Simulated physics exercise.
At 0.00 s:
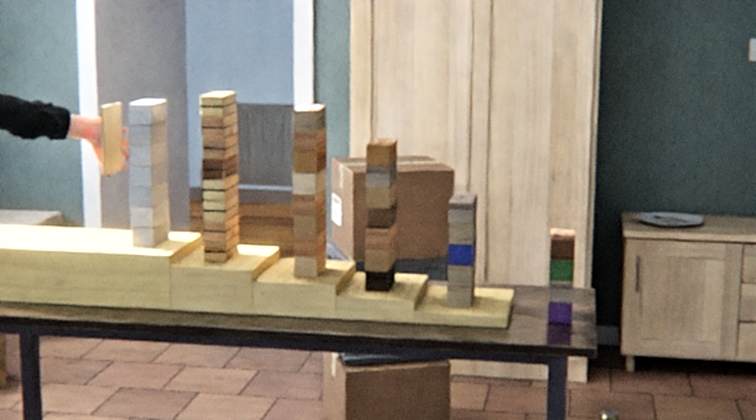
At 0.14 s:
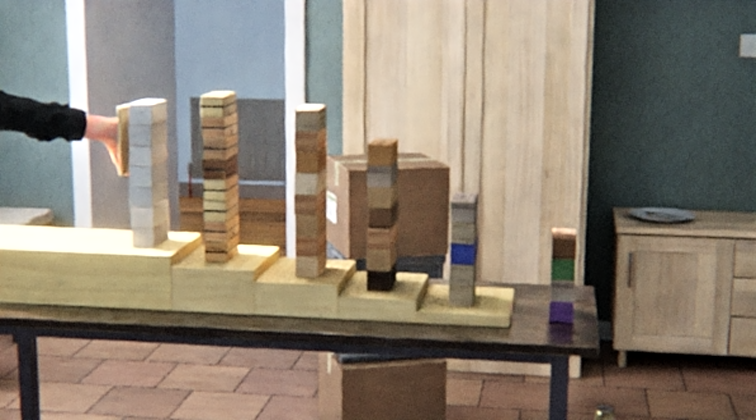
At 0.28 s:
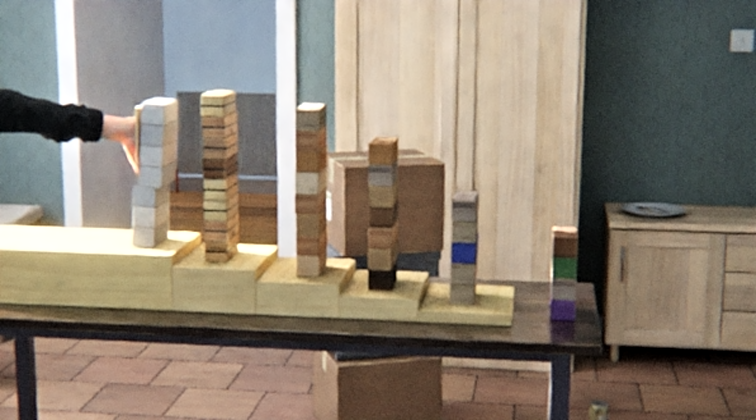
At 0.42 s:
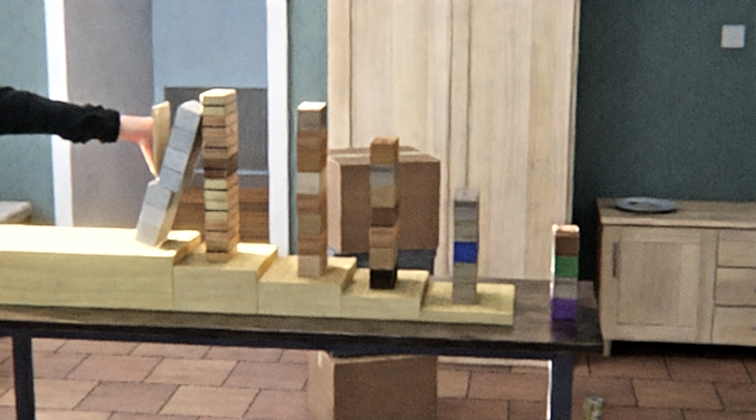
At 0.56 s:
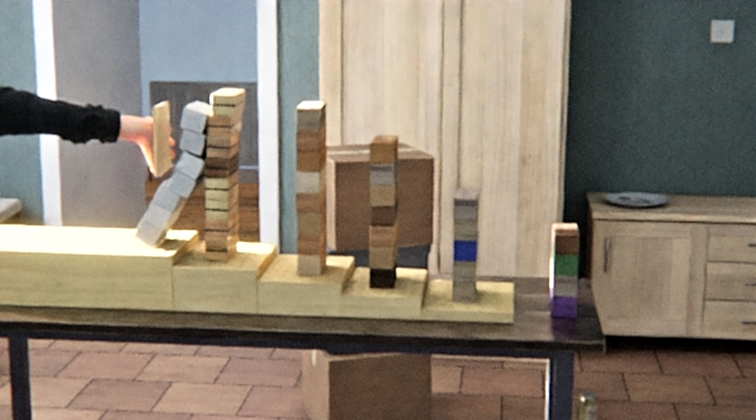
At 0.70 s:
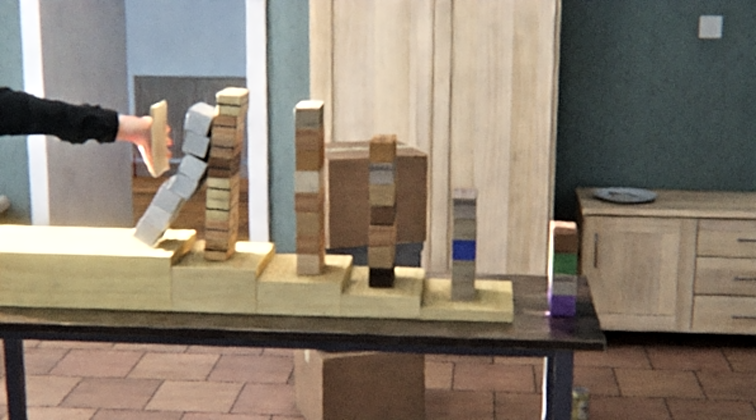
A pale stack of wooden blocks leaned over to the right against the next, browner stack after a hand pushed its upper part with a board, while the stacks farther down the steps stayed upright.
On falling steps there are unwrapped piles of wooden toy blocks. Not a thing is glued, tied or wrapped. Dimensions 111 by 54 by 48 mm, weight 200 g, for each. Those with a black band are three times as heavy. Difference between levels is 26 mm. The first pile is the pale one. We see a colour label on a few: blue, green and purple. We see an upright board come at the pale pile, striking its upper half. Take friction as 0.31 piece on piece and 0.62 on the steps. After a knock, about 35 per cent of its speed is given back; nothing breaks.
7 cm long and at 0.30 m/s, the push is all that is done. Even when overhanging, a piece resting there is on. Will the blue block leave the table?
No.
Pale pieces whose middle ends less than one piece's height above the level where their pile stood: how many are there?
Pale pieces counted: 6.
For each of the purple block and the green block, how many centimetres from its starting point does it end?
Net displacement (cm): Purple = 2; green = 112.
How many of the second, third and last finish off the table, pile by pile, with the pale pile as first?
Counting each pile, the second has 0, the third 3 and the last 3.
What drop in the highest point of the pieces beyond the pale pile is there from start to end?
By about 31 cm, start to end.
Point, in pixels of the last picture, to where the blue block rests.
You'll find it around (547, 299) in the final frame.
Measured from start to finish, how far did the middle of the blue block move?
I'd put it at near 22 cm.
Around 1.20 s, 7 of the pale pile down; none of the 32 other blocks off the table, 15 disturbed; blue block unmoved.
Around 1.56 s, 7 of the pale pile down; none of the 32 other blocks off the table, 27 disturbed; blue block tipped 31°.
Around 2.22 s, 7 of the pale pile down; 9 of the 32 other blocks off the table; blue block on its side; green block tipped 68°, 83 cm lower.
Finally (2.6 s), 7 of the pale pile down; 10 of the 32 other blocks off the table; blue block on its side; green block on its side; purple block displaced 22 mm. Seen by the last camera, middles, blue block near (547, 299).
